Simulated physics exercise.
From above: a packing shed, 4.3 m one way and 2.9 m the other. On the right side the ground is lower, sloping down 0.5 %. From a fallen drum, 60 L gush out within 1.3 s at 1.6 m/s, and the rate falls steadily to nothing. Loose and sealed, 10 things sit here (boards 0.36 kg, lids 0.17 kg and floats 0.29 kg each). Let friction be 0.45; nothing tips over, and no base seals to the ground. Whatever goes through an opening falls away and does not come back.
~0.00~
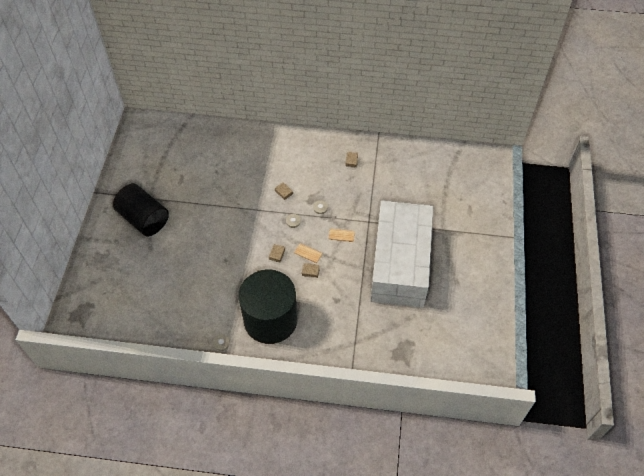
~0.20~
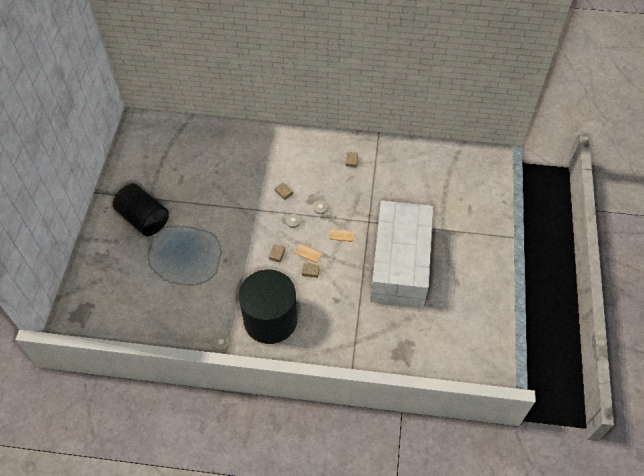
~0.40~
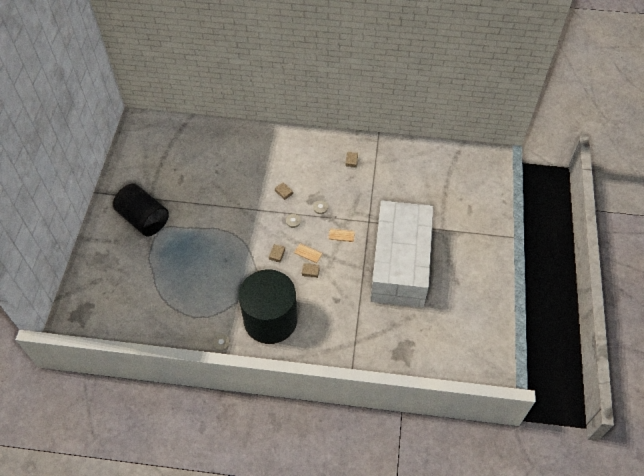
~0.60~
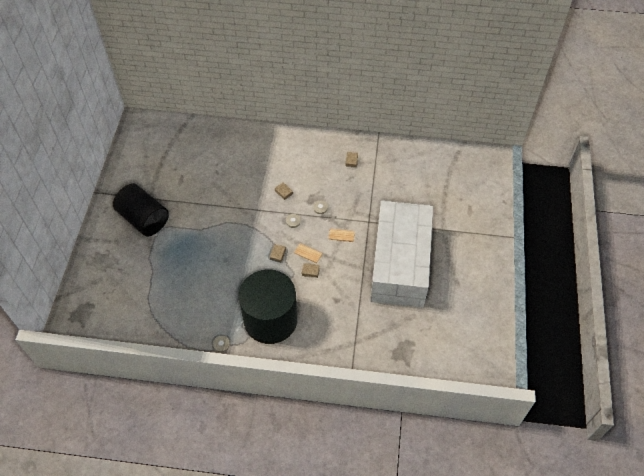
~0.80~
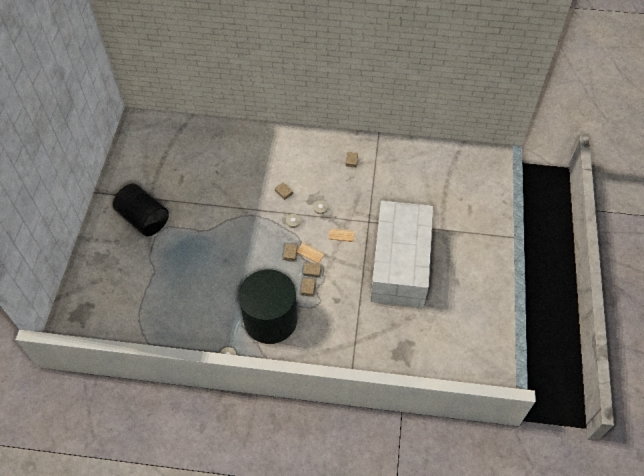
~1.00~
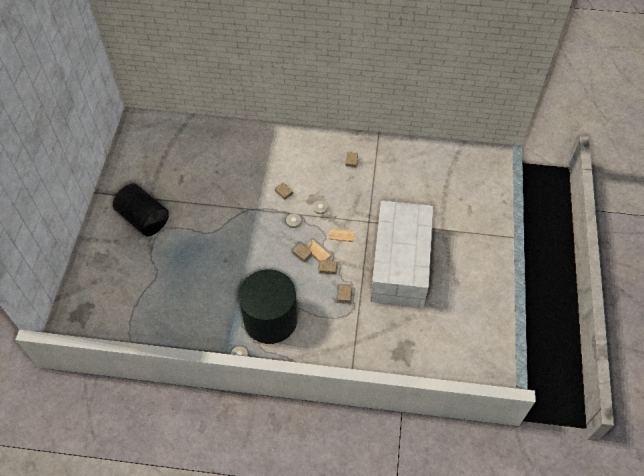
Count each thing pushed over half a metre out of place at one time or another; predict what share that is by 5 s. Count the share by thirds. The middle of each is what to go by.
It is one third to two thirds.
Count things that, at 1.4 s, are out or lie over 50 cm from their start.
4.
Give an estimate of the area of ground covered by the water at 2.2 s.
The covered patch comes to about 3.0 m2.
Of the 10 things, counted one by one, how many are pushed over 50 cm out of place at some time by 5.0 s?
6.
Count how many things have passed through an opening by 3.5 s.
My tally comes to 0.
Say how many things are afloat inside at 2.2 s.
At that moment it comes to 5.
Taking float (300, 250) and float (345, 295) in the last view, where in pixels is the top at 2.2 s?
Around (362, 255) and (408, 336).
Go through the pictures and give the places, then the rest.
A float is out of sight; a float at (277, 252) rests on the ground; water covers 0.0 m2; 0 of 10 have shifted, in the first picture.
A float is out of sight; a float at (277, 252), on the bottom; water covers 0.3 m2; 0 of 10 have shifted, in the second picture.
A float is out of sight; a float at (277, 252), on the bottom; 0.8 m2 under water; 0 of 10 have shifted, in the third picture.
A float is out of sight; a float at (278, 252), on the bottom; water covers 1.3 m2; 1 of 10 have shifted, in the fourth picture.
A float at (308, 286) floats, 45 cm from its start; a float at (290, 251), on the bottom, 13 cm from its start; water covers 1.8 m2; 3 of 10 have shifted, in the fifth picture.
A float at (345, 293), on the bottom, 81 cm from its start; a float at (302, 251) floats, 25 cm from its start; 2.2 m2 under water; 5 of 10 have shifted, in the sixth picture.
After 1.4 s 4 of 10 are over 50 cm from their spots; 3 afloat.
After 2.2 s 5 of 10 are over 50 cm from their spots; 5 afloat.
After 3.5 s 6 of 10 are over 50 cm from their spots; 1 afloat.
After 5.0 s 6 of 10 are over 50 cm from their spots, and 6 have been at some point; 0 afloat.
